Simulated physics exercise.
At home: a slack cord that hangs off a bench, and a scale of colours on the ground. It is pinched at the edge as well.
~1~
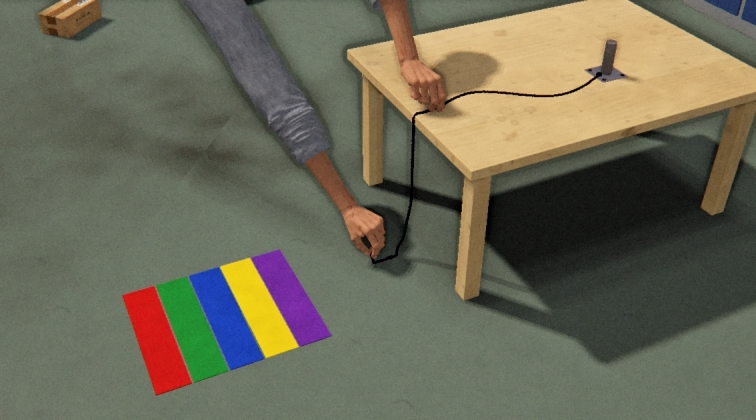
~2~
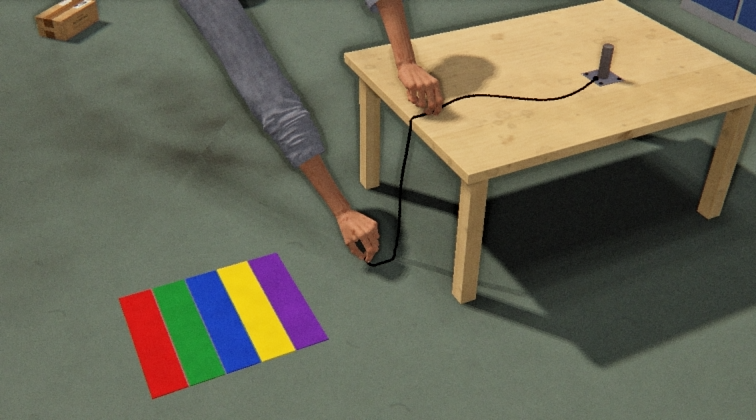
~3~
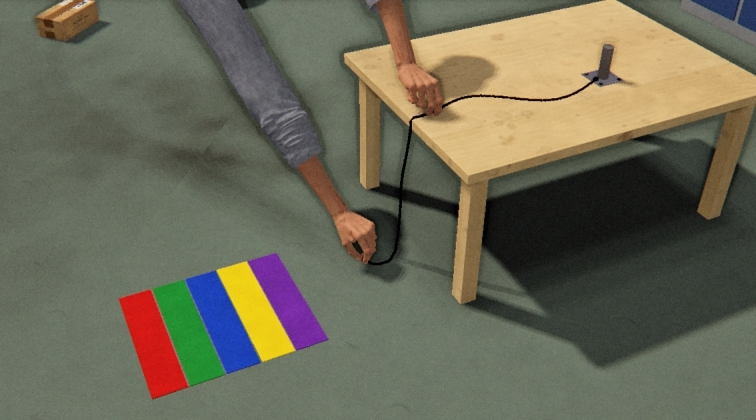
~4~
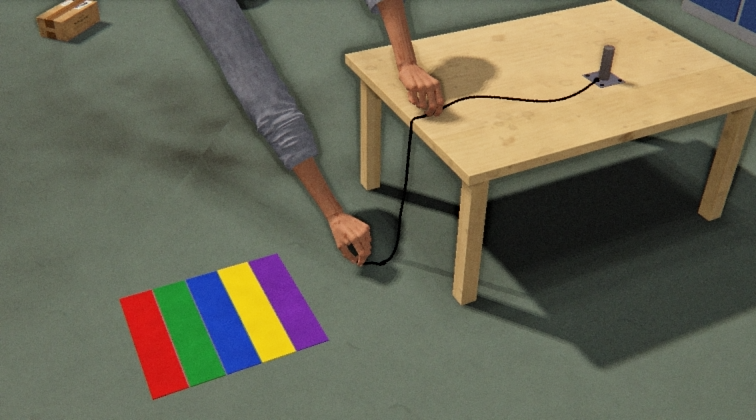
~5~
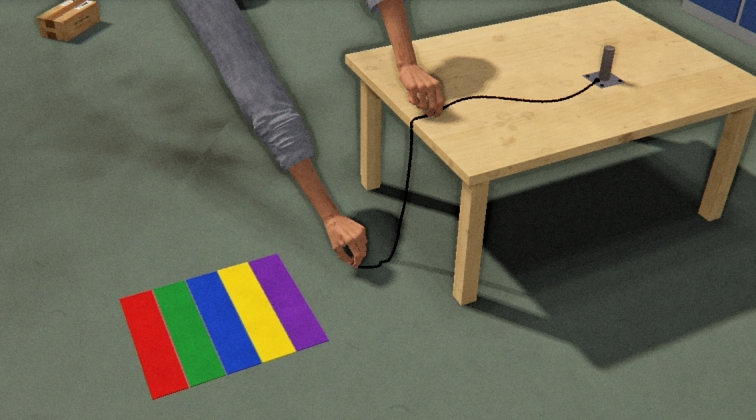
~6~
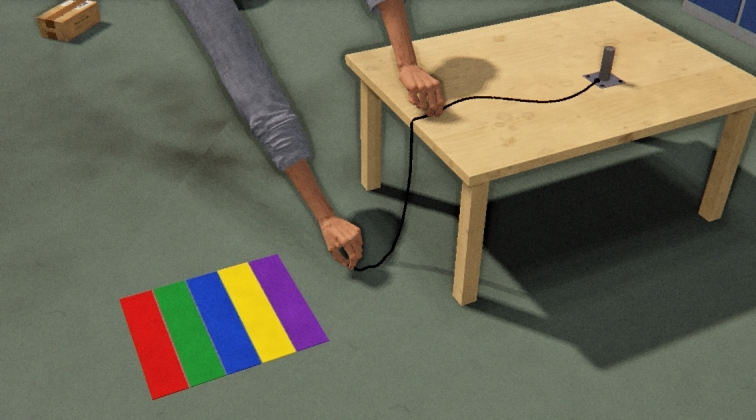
We see one hand pinching a black cord at the edge of a wooden table while another hand, holding its lower end near the floor, moves slightly left toward a strip of red, green, blue, yellow and purple bands.
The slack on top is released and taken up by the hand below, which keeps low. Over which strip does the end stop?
The end stops over the yellow strip.
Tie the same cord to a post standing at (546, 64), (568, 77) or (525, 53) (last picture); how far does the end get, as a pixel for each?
Try by try, around (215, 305), (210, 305) and (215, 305).
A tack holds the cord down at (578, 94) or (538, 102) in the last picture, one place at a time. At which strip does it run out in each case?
One after the other, yellow; yellow.
Soon after, end near (318, 274); short of the strips.
After that, end near (275, 287); over purple.
At the stop, end near (249, 295); over yellow. It gets as far as the yellow strip.
